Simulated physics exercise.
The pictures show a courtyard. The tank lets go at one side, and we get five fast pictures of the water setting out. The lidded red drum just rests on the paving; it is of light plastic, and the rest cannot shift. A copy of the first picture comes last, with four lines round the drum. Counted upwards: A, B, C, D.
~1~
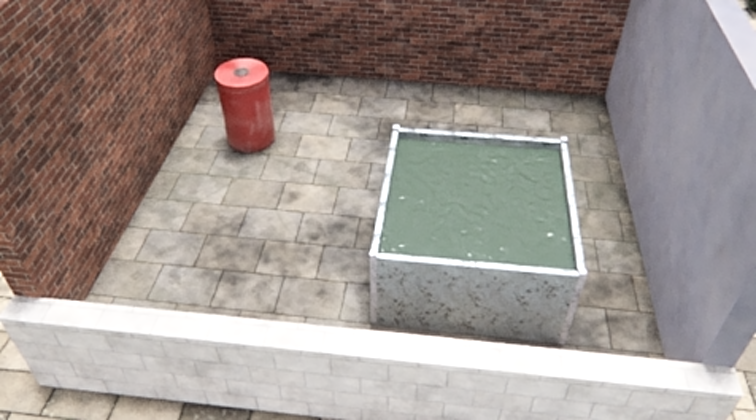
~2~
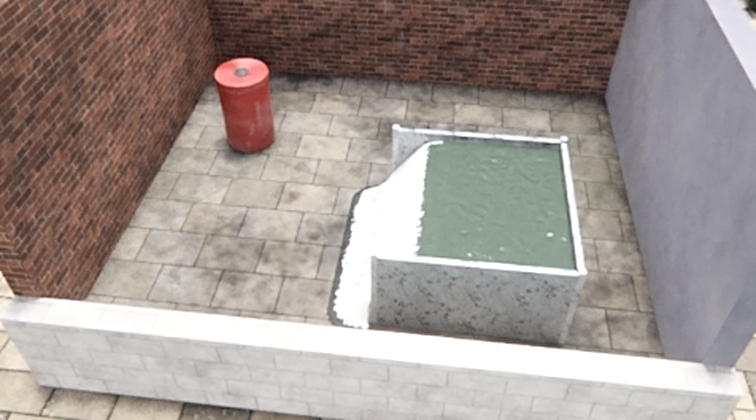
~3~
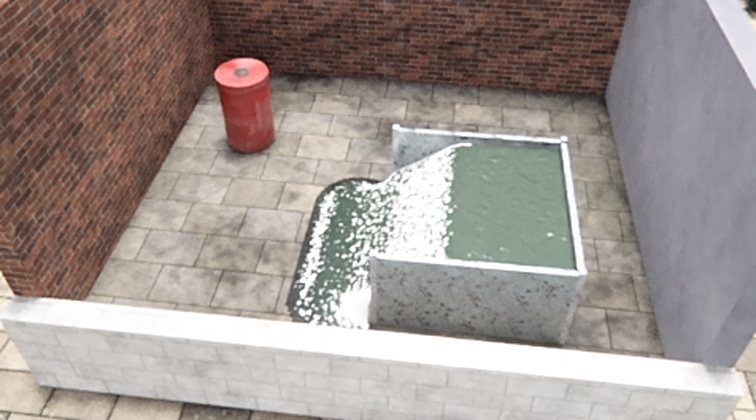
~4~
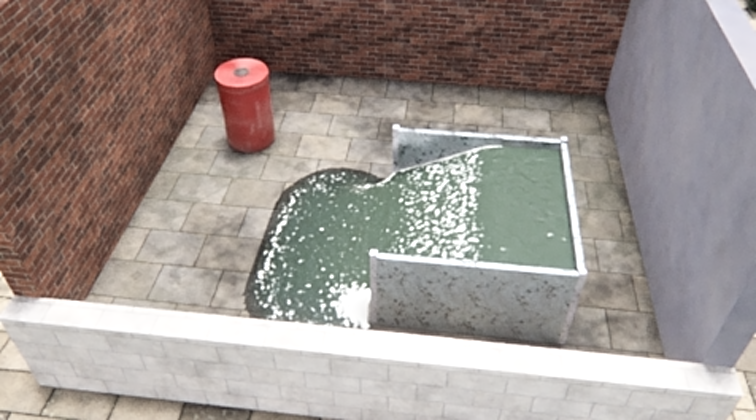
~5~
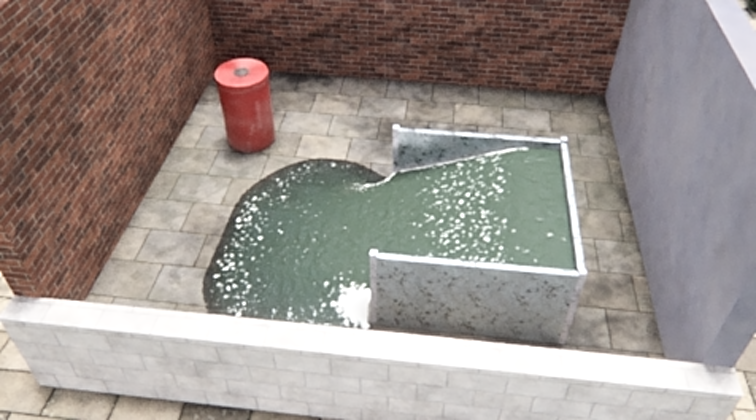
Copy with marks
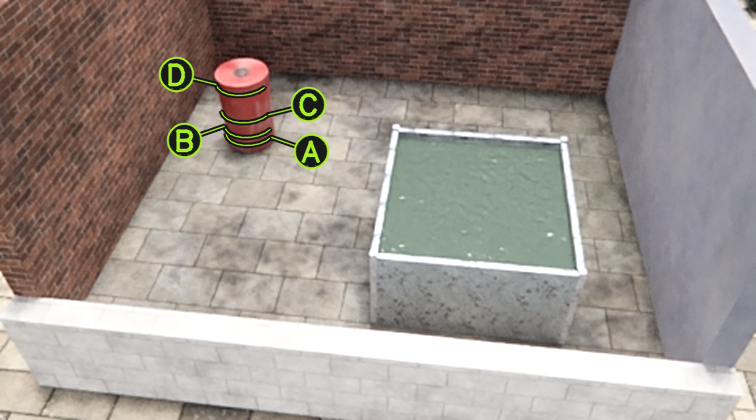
Green water poured out of the left side of a full square tank in a walled courtyard, foaming white at first, then spread across the paving toward the left while a red drum stood still.
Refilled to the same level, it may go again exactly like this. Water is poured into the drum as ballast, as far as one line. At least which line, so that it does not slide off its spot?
Use line C.
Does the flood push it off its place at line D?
No.
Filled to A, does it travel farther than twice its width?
Yes, clearly.
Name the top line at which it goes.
The answer is B.
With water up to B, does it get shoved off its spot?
Yes, it does.
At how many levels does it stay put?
Two of them.
On the marked copy, A at (244, 145); B at (242, 137); C at (240, 122); D at (235, 95); from the bottom up A, B, C, D.
With A, it is pushed about 7 times its own width away.
With B, it is pushed about half its own width away.
With C, it does not move.
With D, it does not move.
